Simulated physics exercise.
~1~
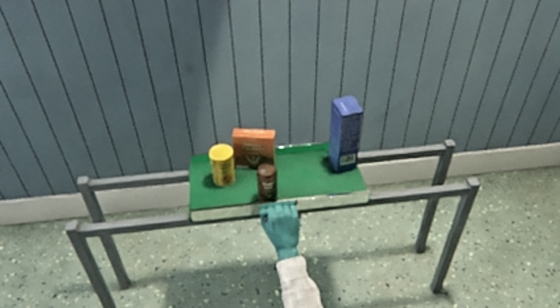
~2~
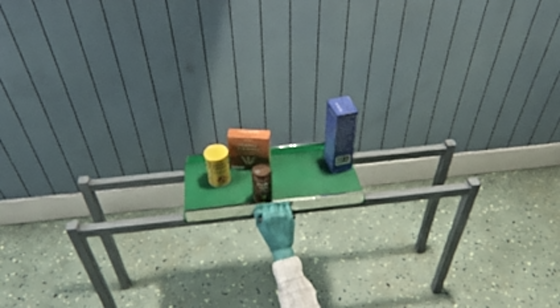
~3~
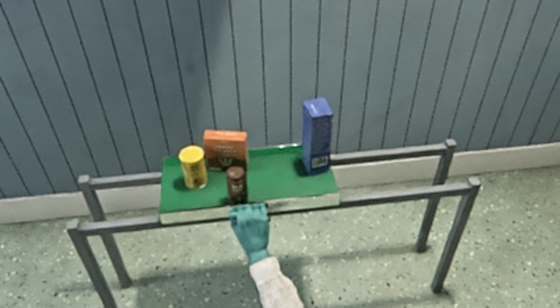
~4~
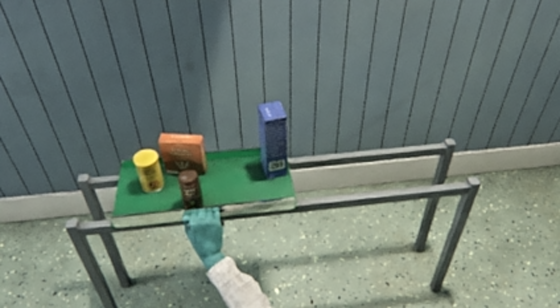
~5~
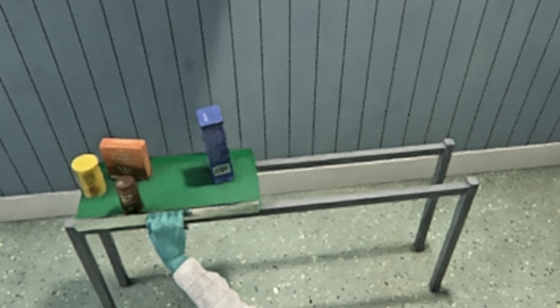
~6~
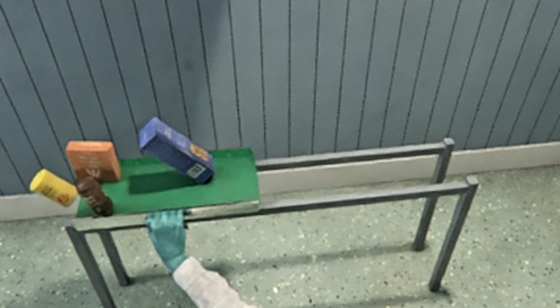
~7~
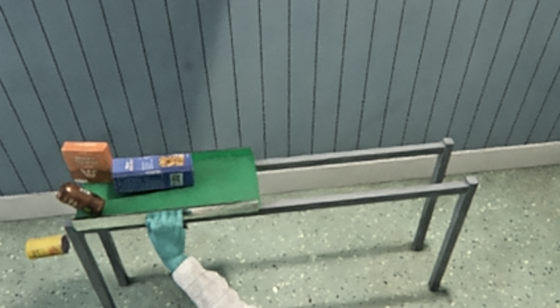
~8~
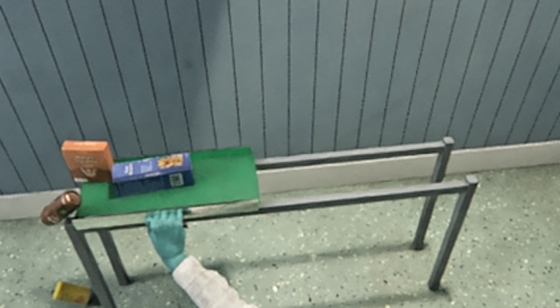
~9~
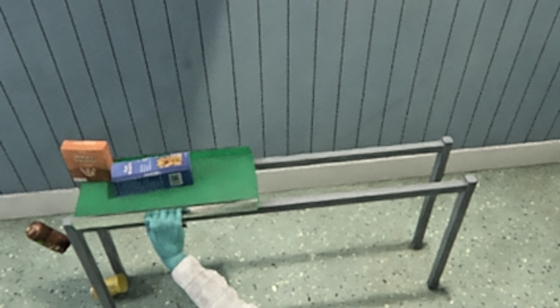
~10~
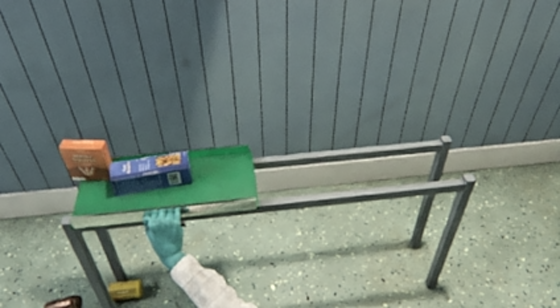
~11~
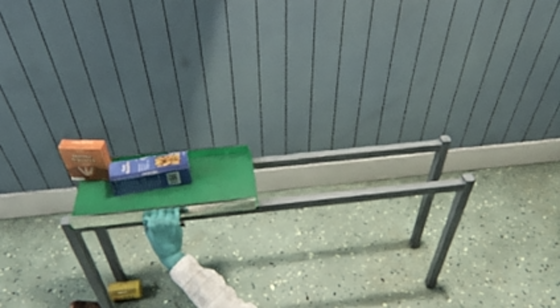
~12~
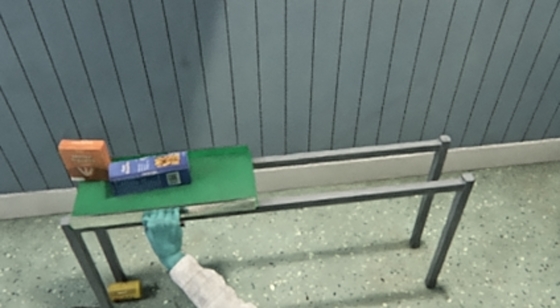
A green tray carrying four loose items sits on a grey metal frame before blue-grey panelling, seen from above. A yellow tin, an orange packet and a brown can stand towards the left, with a tall blue carton at the right. A teal-gloved hand at the front edge moves the tray left, faster and faster, until it stops abruptly at the frame's end. The carton topples leftward onto its side while the tin tips off the left end, followed by the can. Both drop to the speckled floor, leaving the fallen carton and upright packet on the tray.
